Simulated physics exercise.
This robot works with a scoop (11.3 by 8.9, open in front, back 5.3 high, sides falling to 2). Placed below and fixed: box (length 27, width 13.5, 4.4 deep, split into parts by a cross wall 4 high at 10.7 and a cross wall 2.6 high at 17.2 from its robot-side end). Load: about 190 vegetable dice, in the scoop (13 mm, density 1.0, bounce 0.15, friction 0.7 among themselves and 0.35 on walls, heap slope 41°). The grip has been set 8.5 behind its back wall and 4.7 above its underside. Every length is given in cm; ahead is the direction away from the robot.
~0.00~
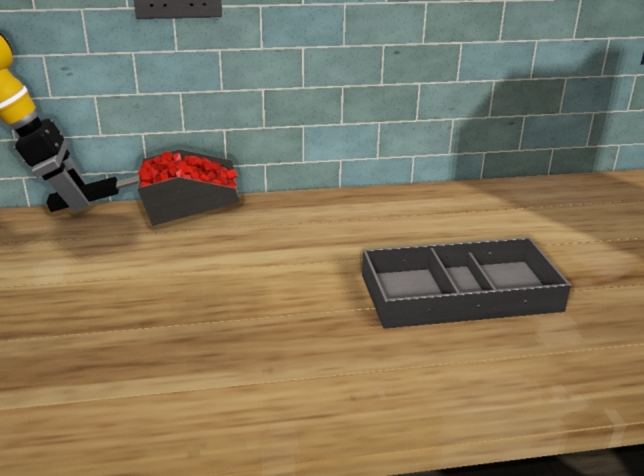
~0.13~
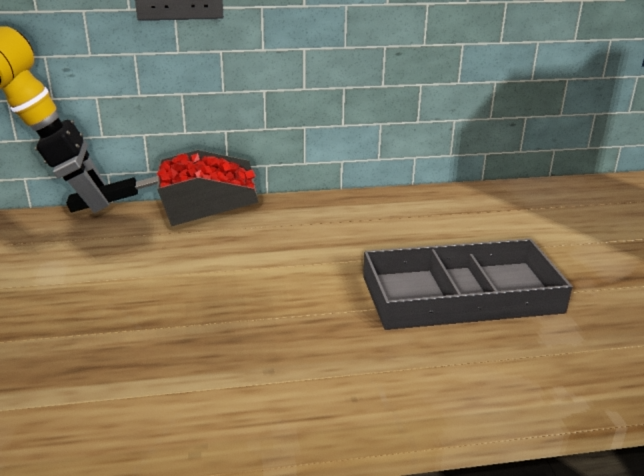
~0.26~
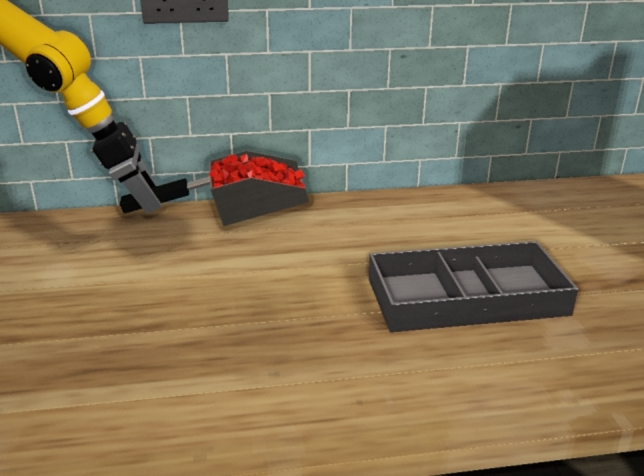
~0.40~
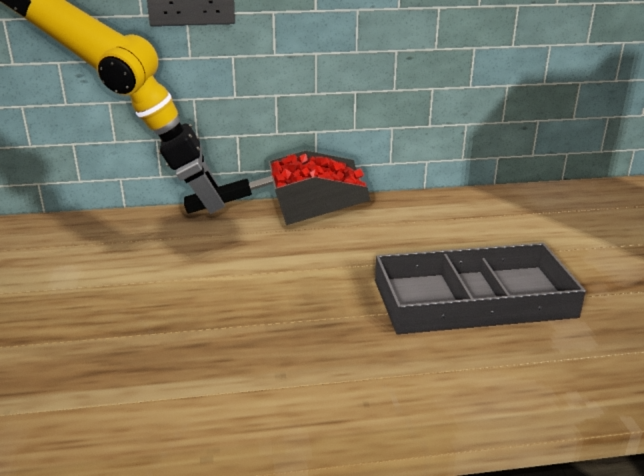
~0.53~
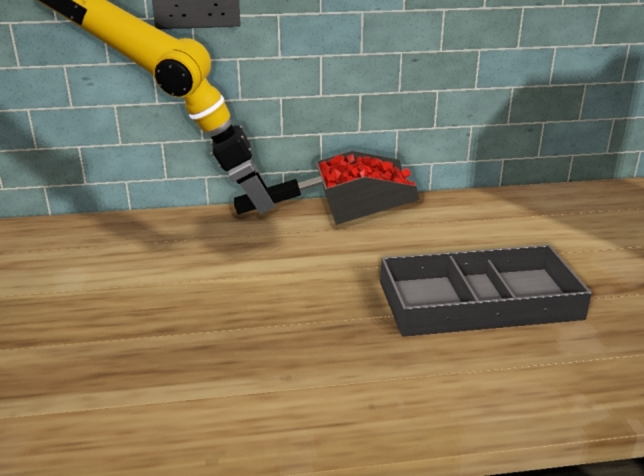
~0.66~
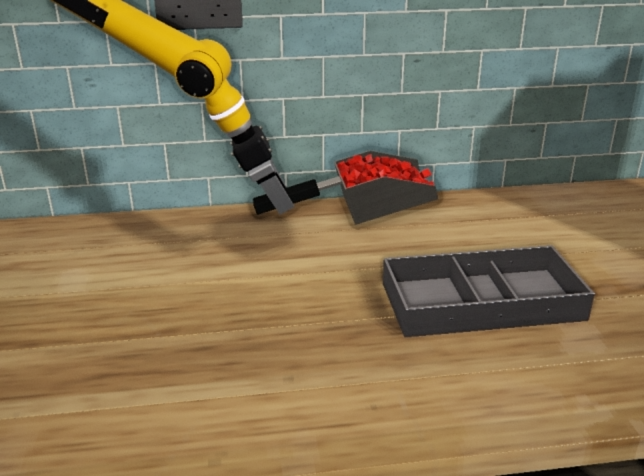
A yellow robot arm carries a dark scoop of red cubes rightward above a wooden counter.
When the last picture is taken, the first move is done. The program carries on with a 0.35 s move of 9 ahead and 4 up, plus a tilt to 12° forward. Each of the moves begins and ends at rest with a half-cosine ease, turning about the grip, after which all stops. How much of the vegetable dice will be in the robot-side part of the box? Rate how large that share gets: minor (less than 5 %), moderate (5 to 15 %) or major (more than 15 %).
It is minor.
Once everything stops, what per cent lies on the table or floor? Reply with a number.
About 0 %.
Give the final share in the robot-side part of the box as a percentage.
Close to 0 in a hundred.
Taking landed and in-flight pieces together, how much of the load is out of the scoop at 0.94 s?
About 0 in a hundred parts are out.
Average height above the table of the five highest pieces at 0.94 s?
Close to 22 cm above the tabletop.
After 0.80 s, tilted 6° backward, highest piece 23 above the table; 190 on the scoop, 1 in flight or on a rim.
After 0.94 s, tilted 9° forward, highest piece 23 above the table; 190 on the scoop, 1 in the middle part.
After 1.21 s, tilted 12° forward, highest piece 22 above the table; 168 on the scoop, 14 in the middle part, 3 in the far-side part, 6 in flight or on a rim.
After 2.26 s, tilted 12° forward, highest piece 22 above the table; 161 on the scoop, 27 in the middle part, 3 in the far-side part.
In the end, 161 on the scoop, 27 in the middle part, 3 in the far-side part. That is 0 % in the robot-side part of the box.
